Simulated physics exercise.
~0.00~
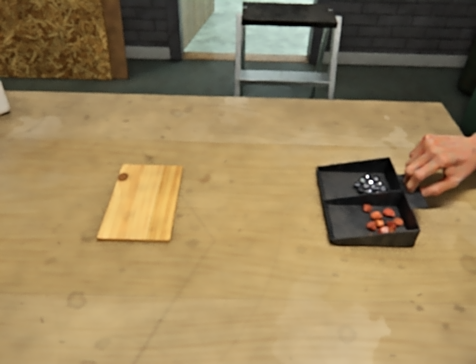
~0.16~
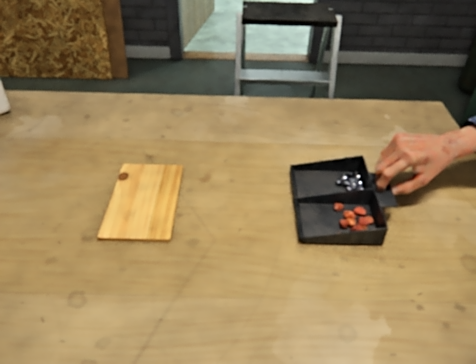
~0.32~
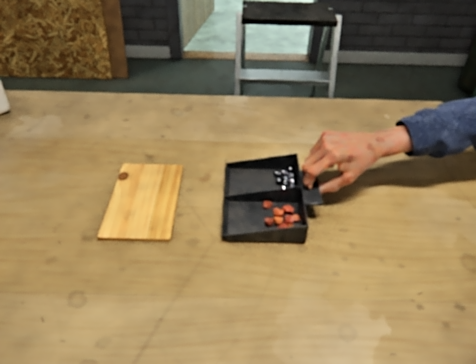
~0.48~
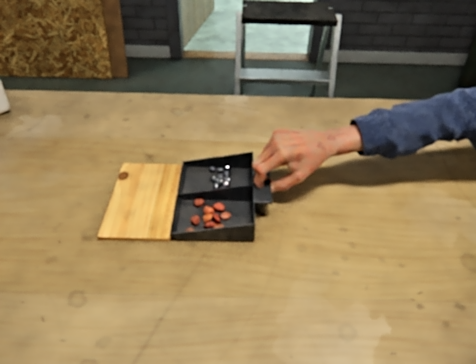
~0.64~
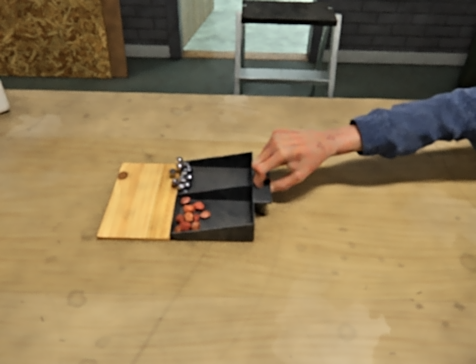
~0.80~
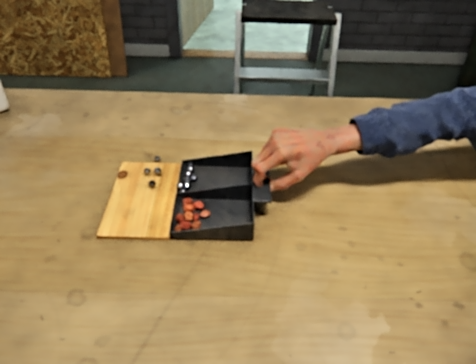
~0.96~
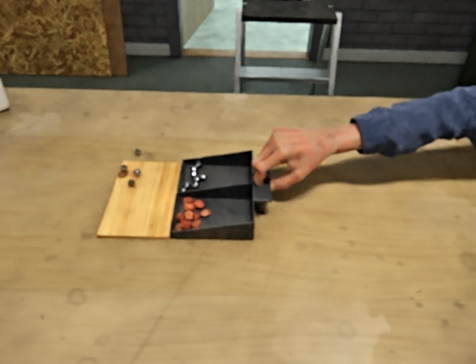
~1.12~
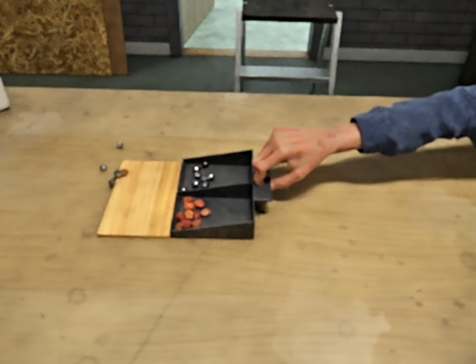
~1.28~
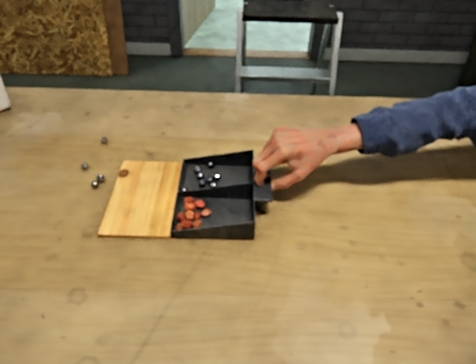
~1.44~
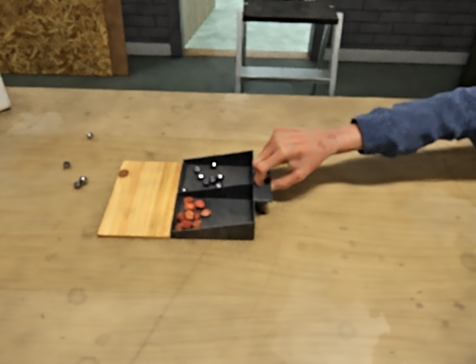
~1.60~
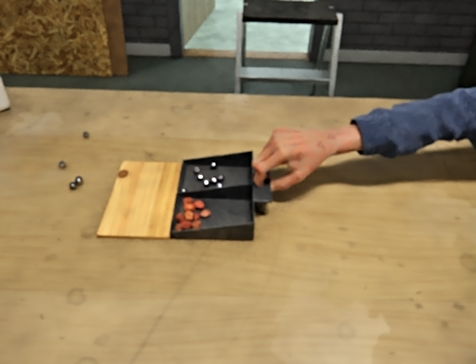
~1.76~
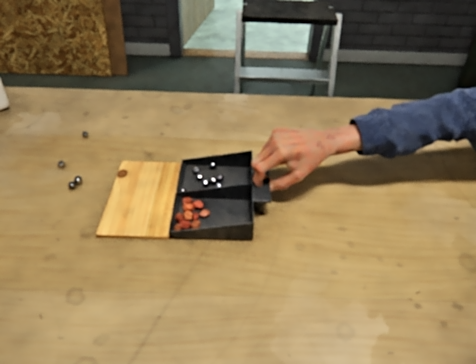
A hand pushes a divided black tray left into a board, and some silvery balls spill out.
